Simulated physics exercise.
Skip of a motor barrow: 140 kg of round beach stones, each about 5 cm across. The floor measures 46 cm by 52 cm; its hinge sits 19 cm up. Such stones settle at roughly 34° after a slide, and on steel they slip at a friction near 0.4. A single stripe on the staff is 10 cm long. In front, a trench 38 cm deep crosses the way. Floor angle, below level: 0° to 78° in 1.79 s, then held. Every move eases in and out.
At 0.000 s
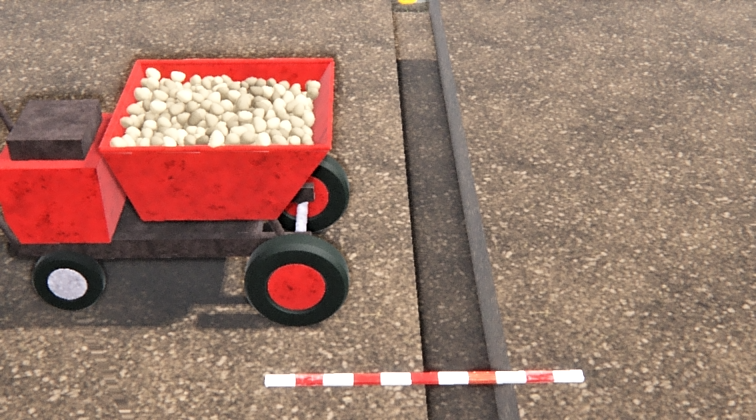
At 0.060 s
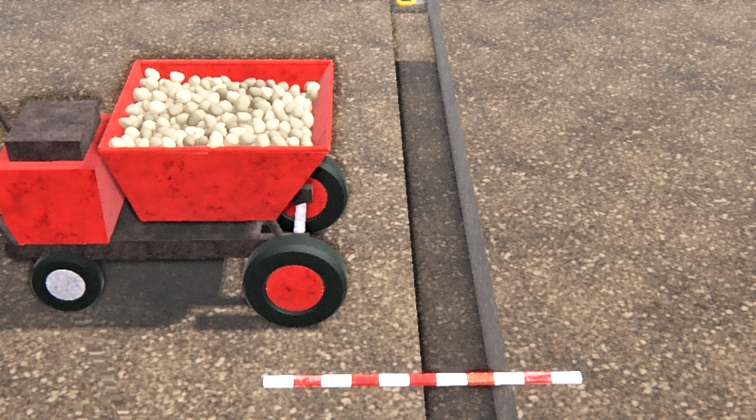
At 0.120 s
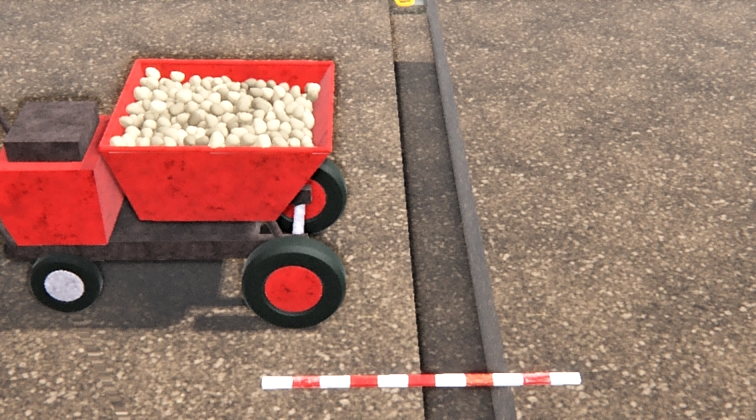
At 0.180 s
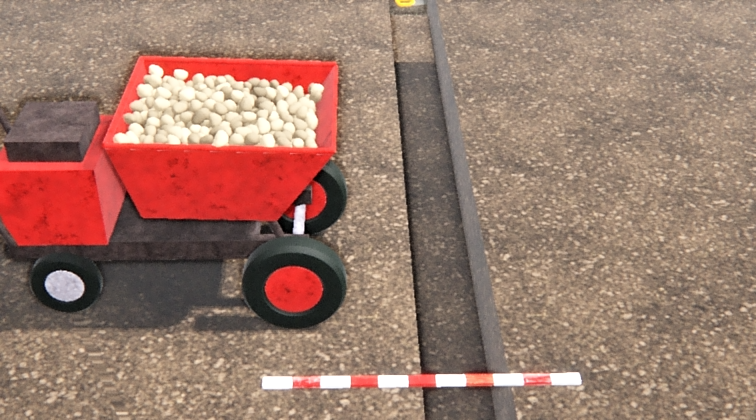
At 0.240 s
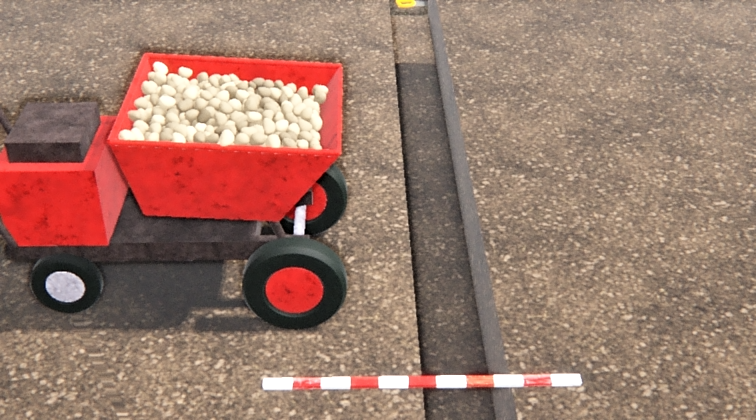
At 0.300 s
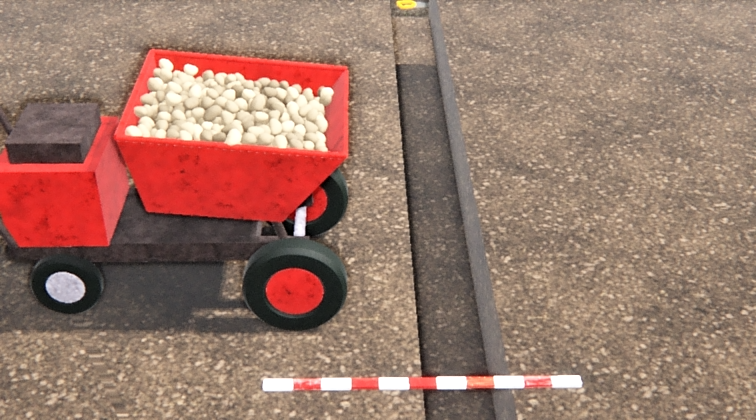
A red motor barrow with a skip full of pale, rounded stones stands at the left on brown, gravelly ground, seen from above and to the side. Right of it, a dark, straight trench runs up the view, with a red-and-white striped staff lying across it in the foreground. The skip slowly tilts slightly down to the right while the wheels and the view stay practically still.
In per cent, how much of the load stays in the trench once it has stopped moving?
I would say about 52 per cent.
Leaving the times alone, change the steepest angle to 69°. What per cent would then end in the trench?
It comes out at about 60 percent.
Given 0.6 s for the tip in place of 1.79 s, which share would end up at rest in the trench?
Close to 25 percent, then.
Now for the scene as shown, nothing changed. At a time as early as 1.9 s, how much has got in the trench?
Some 25 per cent.
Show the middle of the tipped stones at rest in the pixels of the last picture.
I'd point to around (482, 319).
After 1.3 s the floor is at 66°; 94 % in the skip, 5 % in the trench, 1 % past the trench; the foremost stones are at (503, 268).
After 1.9 s the floor is at 78°; 33 % in the skip, 26 % in the trench, 41 % past the trench; the foremost stones are at (663, 271).
After 2.2 s the floor is at 78°; 12 % in the skip, 39 % in the trench, 49 % past the trench; the foremost stones are at (736, 282).
After 4.2 s the floor is at 78°; 0 % in the skip, 52 % in the trench, 48 % past the trench; the foremost stones are at (755, 282).
